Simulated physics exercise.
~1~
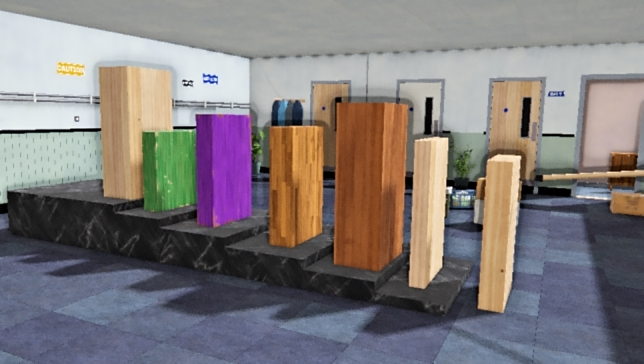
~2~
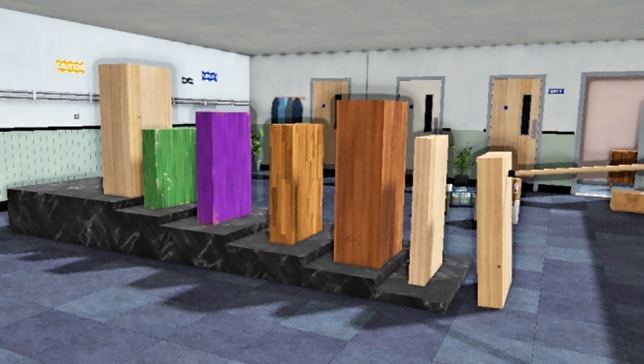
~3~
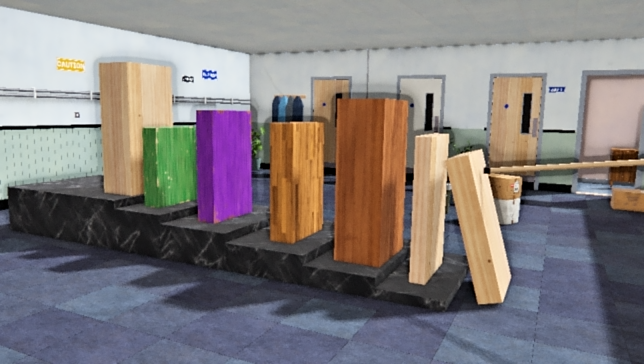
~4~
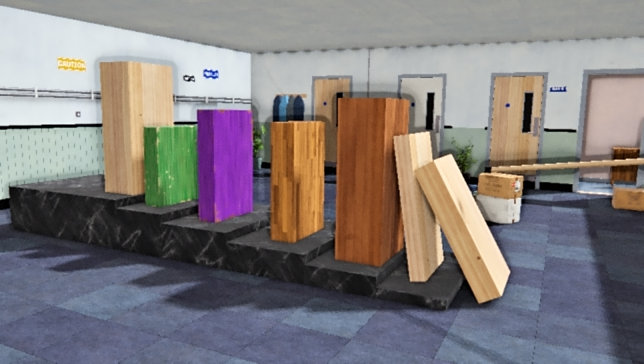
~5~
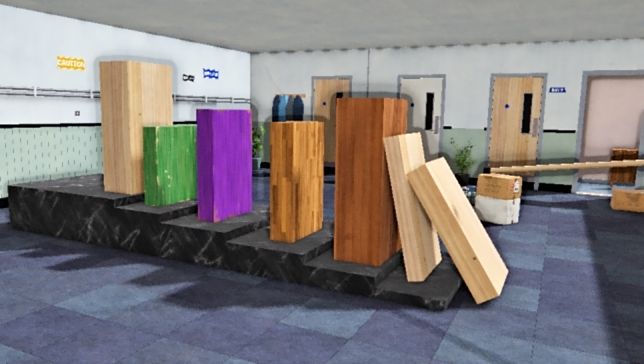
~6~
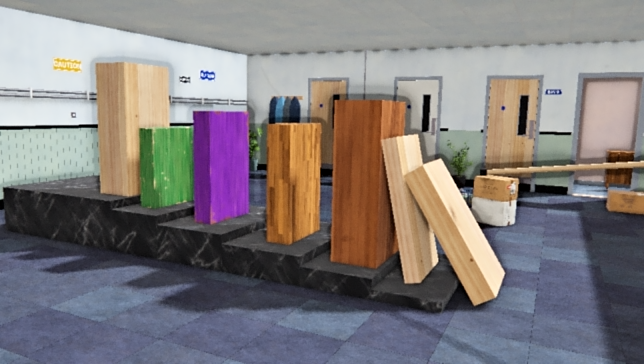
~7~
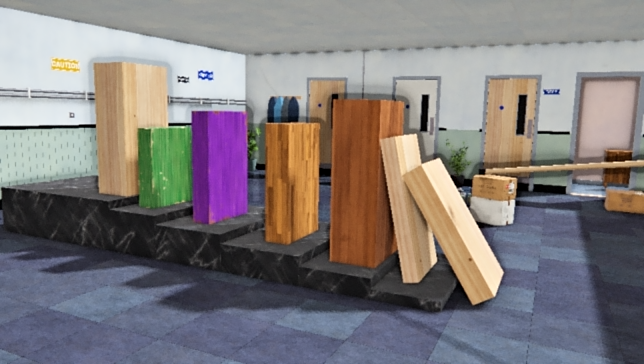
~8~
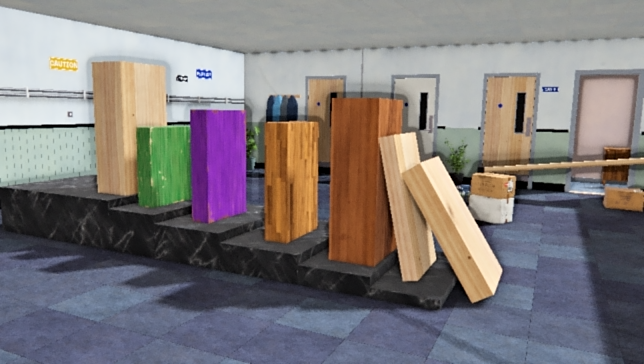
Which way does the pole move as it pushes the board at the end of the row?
The pole moves to the left, towards the row of boards, and then stops.
